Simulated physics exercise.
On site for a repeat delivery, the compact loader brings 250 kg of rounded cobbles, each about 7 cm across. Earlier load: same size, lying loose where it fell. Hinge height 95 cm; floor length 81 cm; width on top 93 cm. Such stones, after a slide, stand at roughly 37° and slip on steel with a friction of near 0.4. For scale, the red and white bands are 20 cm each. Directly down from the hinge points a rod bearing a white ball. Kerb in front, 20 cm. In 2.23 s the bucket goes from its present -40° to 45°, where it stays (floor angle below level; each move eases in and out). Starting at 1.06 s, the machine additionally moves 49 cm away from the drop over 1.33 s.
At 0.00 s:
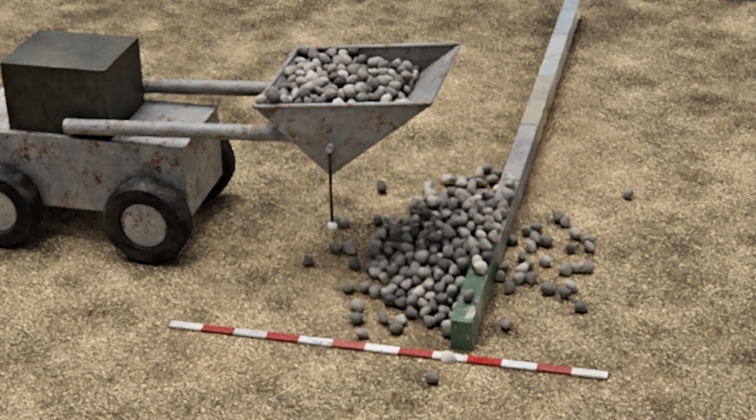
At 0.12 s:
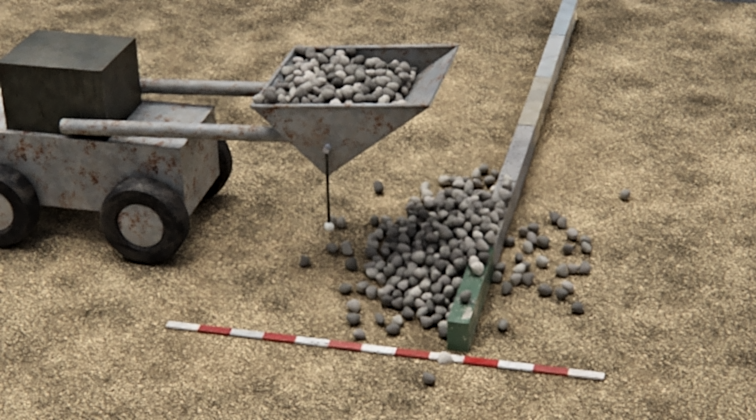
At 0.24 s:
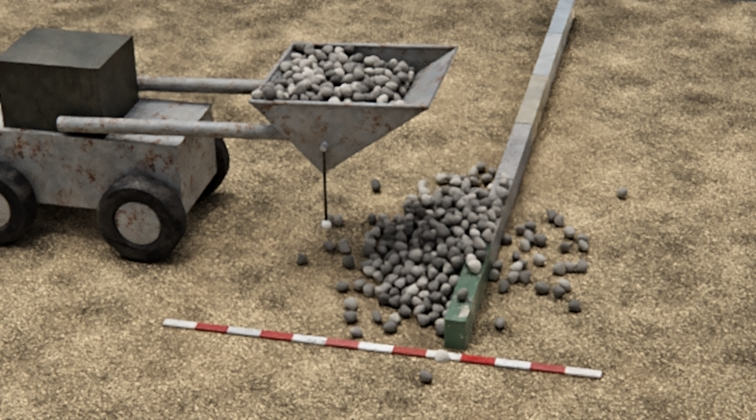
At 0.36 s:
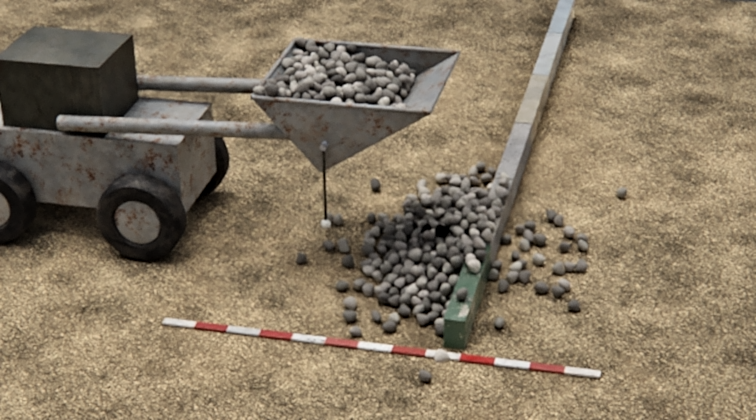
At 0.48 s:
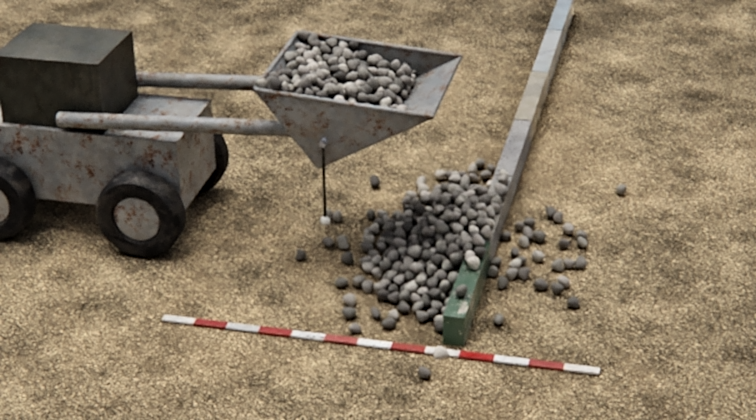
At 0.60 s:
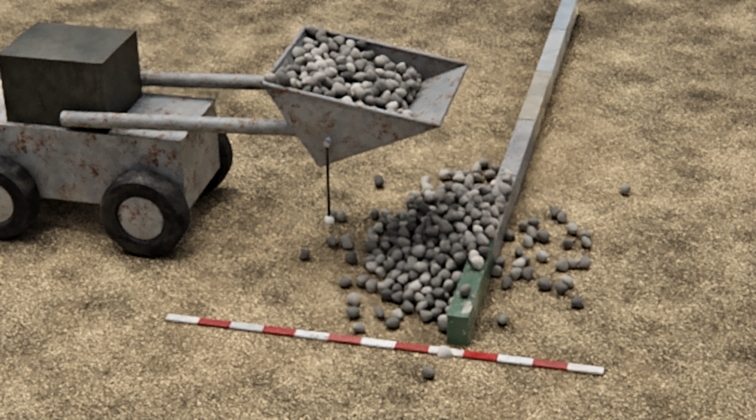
A grey, rust-marked bucket on a small wheeled loader stands at left over sandy ground, seen from above and to the side. It holds rounded grey cobbles, with a rod and white ball below, a loose cobble pile against a grey kerb with a green end, and a red-and-white banded pole in front. The bucket slowly tilts its right lip downward, the cobbles shifting slightly, while the camera sways faintly.
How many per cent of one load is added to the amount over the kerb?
About 0 per cent of a load.
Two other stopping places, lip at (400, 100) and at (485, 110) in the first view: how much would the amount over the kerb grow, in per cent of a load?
Case one about 0 %, case two about 20 %.
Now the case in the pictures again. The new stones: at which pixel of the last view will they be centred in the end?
I'd say close to (384, 230).
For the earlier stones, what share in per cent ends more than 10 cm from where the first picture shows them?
Around 5 in a hundred.
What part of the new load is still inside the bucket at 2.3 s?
Held: Around 0 % of the load.
After 1.7 s the floor is at 32°; in per cent of one load, 74 in the bucket, 119 on this side of the kerb, 7 over the kerb; the foremost stones are at (583, 257).
After 2.3 s the floor is at 45°; in per cent of one load, 1 in the bucket, 192 on this side of the kerb, 7 over the kerb; the foremost stones are at (583, 257).
After 2.8 s the floor is at 45°; in per cent of one load, 0 in the bucket, 193 on this side of the kerb, 7 over the kerb; the foremost stones are at (583, 257).
After 5.2 s the floor is at 45°; in per cent of one load, 0 in the bucket, 193 on this side of the kerb, 7 over the kerb; the foremost stones are at (583, 257). Net gain over the kerb, 0.
